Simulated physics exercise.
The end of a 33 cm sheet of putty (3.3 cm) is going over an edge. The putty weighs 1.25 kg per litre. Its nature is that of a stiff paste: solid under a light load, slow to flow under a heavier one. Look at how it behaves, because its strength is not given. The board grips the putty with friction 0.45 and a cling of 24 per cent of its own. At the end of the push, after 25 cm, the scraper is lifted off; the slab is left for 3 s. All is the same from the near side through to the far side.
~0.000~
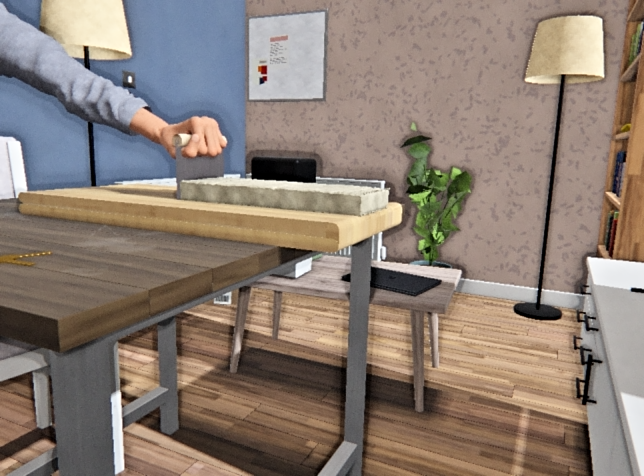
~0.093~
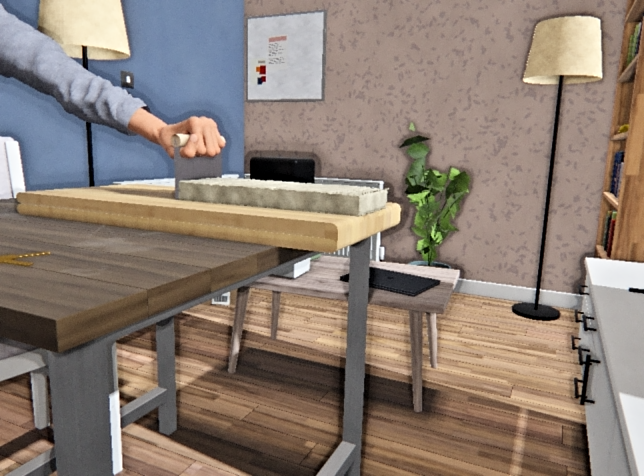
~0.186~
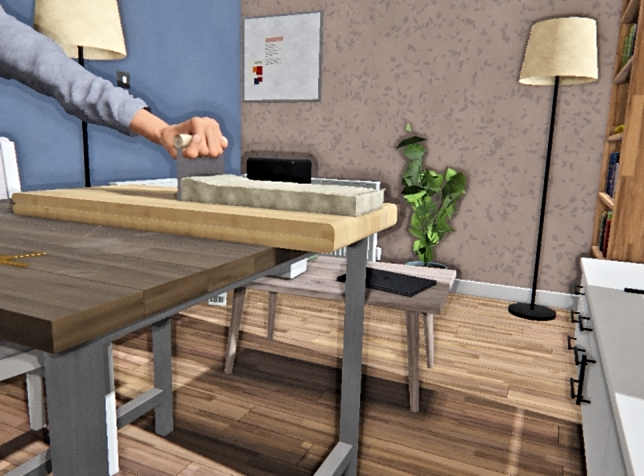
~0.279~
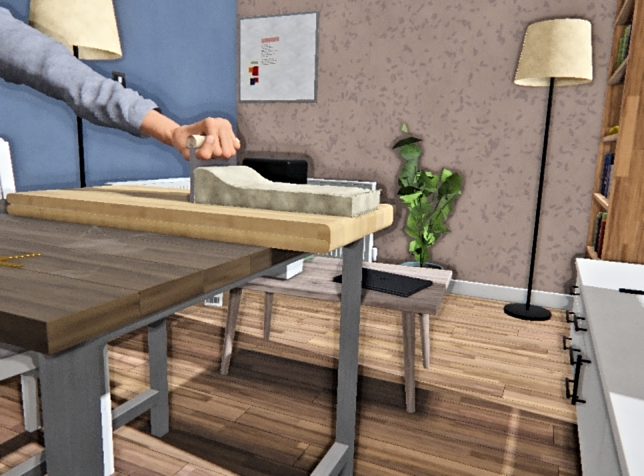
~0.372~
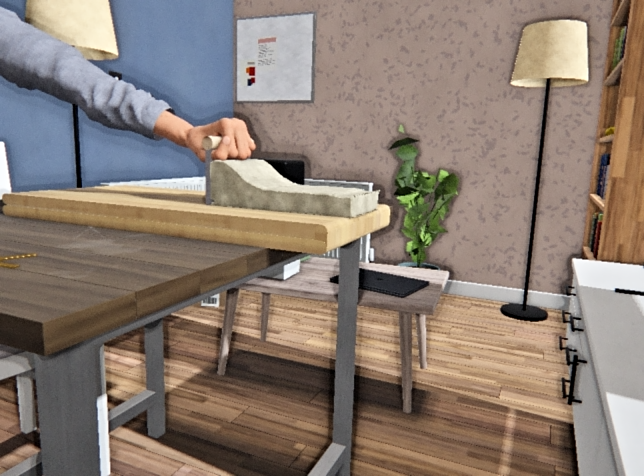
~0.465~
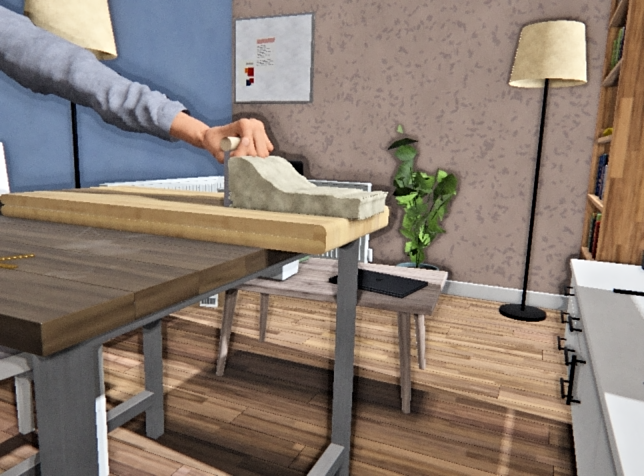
A hand pushes a scraper rightward into a gray slab, bunching it into a hump.
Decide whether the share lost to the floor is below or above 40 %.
Forecast: South of 40 %.
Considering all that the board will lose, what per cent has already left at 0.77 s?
Roughly 90 percent.
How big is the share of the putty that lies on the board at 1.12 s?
Roughly 50 percent.
After 0.77 s, 58 % lies on the board and 0 % has fallen.
After 1.12 s, 52 % lies on the board and 34 % has fallen.
After 1.47 s, 52 % lies on the board and 34 % has fallen.
After 1.83 s, 52 % lies on the board and 34 % has fallen.
After 3.83 s, at the end, 52 % lies on the board and 34 % has fallen.
